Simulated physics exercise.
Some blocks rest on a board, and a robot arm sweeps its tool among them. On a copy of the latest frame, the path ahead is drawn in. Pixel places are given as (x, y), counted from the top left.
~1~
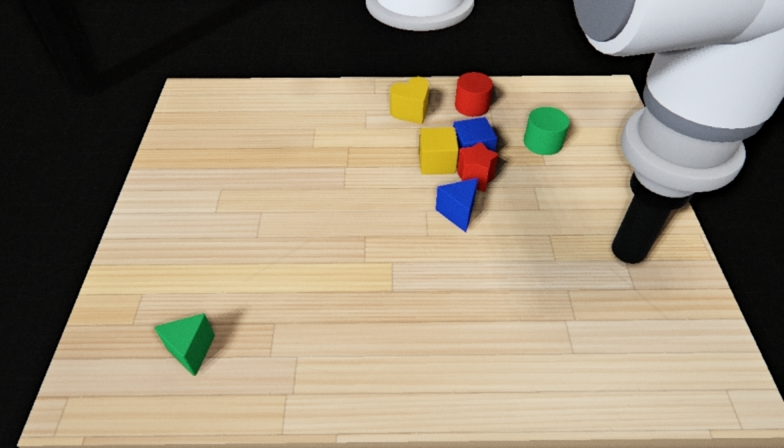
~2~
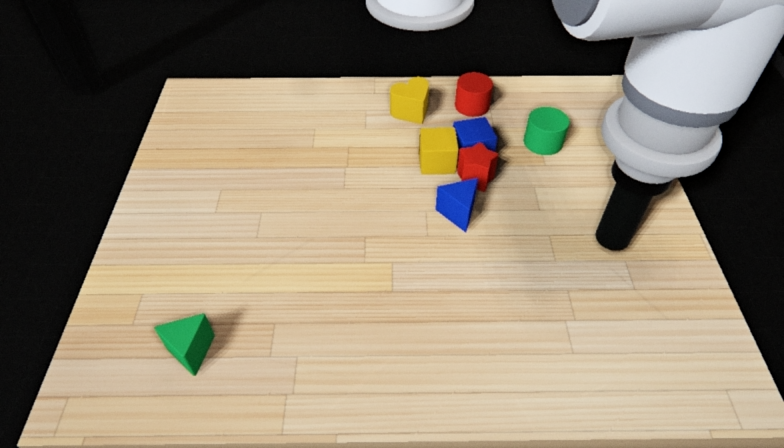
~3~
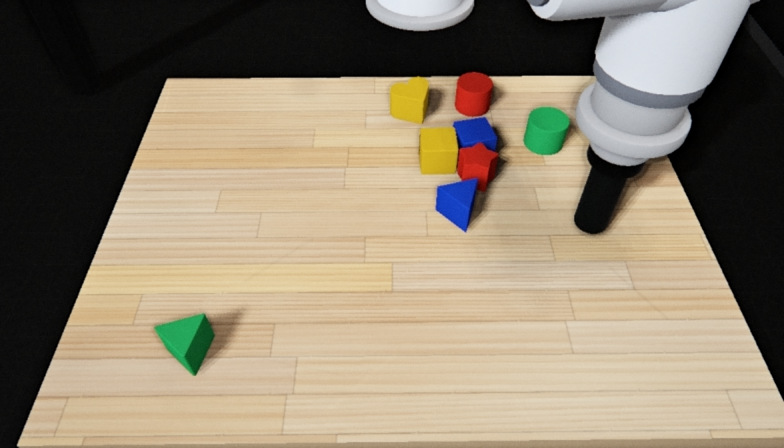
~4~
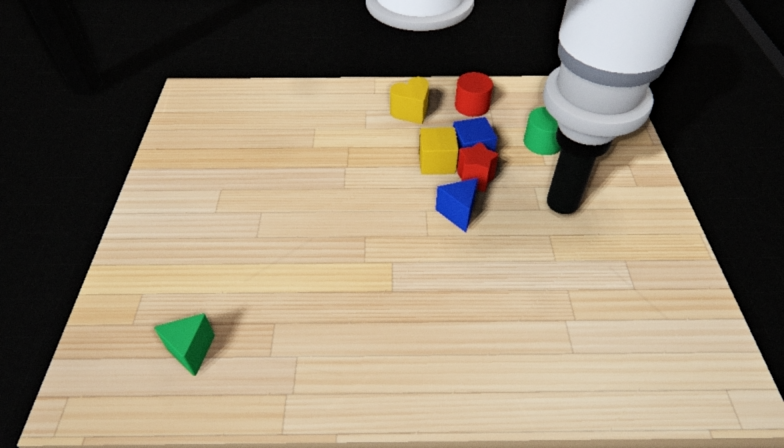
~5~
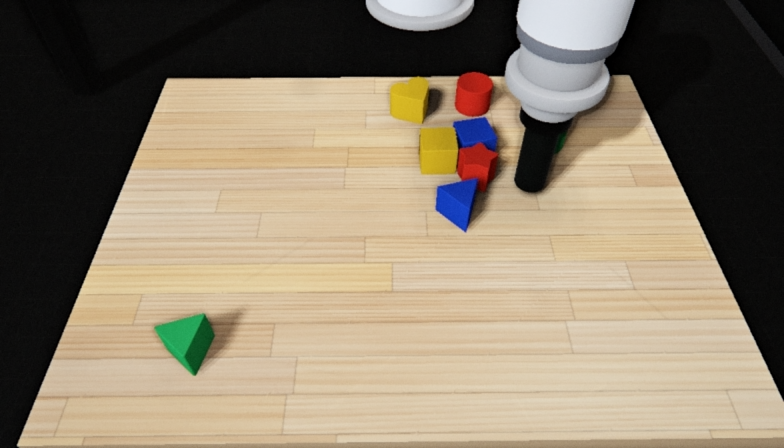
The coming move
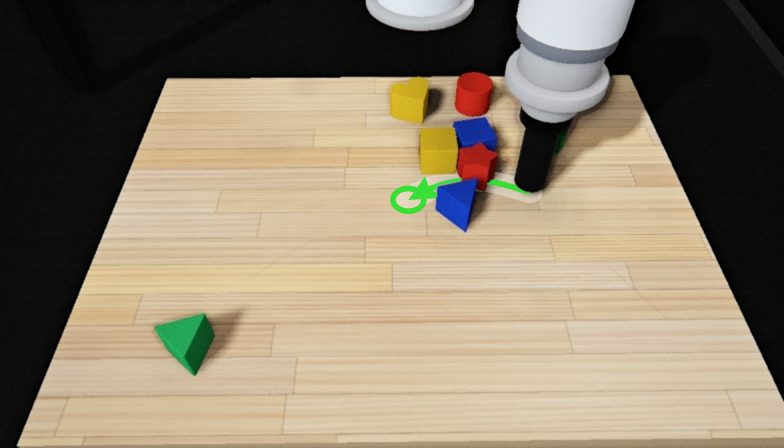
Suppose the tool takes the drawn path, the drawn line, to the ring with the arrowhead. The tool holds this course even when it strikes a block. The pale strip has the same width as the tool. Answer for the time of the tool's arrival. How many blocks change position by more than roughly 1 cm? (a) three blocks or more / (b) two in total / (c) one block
I'll go with b - two in total.
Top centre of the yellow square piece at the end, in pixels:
I predict (406, 131).
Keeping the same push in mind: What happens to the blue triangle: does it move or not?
It will remain on its spot.
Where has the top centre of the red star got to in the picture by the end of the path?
It will likely be found at (392, 158).
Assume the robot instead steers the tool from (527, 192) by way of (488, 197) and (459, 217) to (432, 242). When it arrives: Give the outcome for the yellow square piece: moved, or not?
By the last moment of the path, the yellow square piece has stayed put.
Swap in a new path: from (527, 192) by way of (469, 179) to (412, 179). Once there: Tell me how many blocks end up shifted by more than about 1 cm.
Two blocks move more than 1 cm.
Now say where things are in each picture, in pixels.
In the first picture, tip of the tool (628, 252), middles of tops, yellow square piece (439, 139), blue triangle (461, 191), blue square piece (475, 129), red star (478, 155).
In the second picture, tool (612, 239), nothing pushed.
In the third picture, tool (590, 223), nothing pushed.
In the fourth picture, tool (562, 204), nothing pushed.
In the fifth picture, tool (529, 183), yellow square piece (439, 139), blue triangle (461, 191), blue square piece (475, 129), red star (478, 155).
The line goes from (527, 192) over (485, 181) and (444, 184) to (408, 200).
The first path, step by step. One third of the way, tool (486, 173); yellow square piece (429, 137), turned 30° clockwise; blue square piece (472, 127); red star (458, 155), turned 20° anticlockwise.
Two thirds of the way, tool (443, 176); yellow square piece (406, 131), turned 75° clockwise; blue square piece (472, 127); red star (415, 156), turned 15° anticlockwise.
At the end, tool (409, 191); yellow square piece (406, 131), turned 75° clockwise; blue triangle unmoved; blue square piece (472, 127); red star (392, 158), turned 25° clockwise.
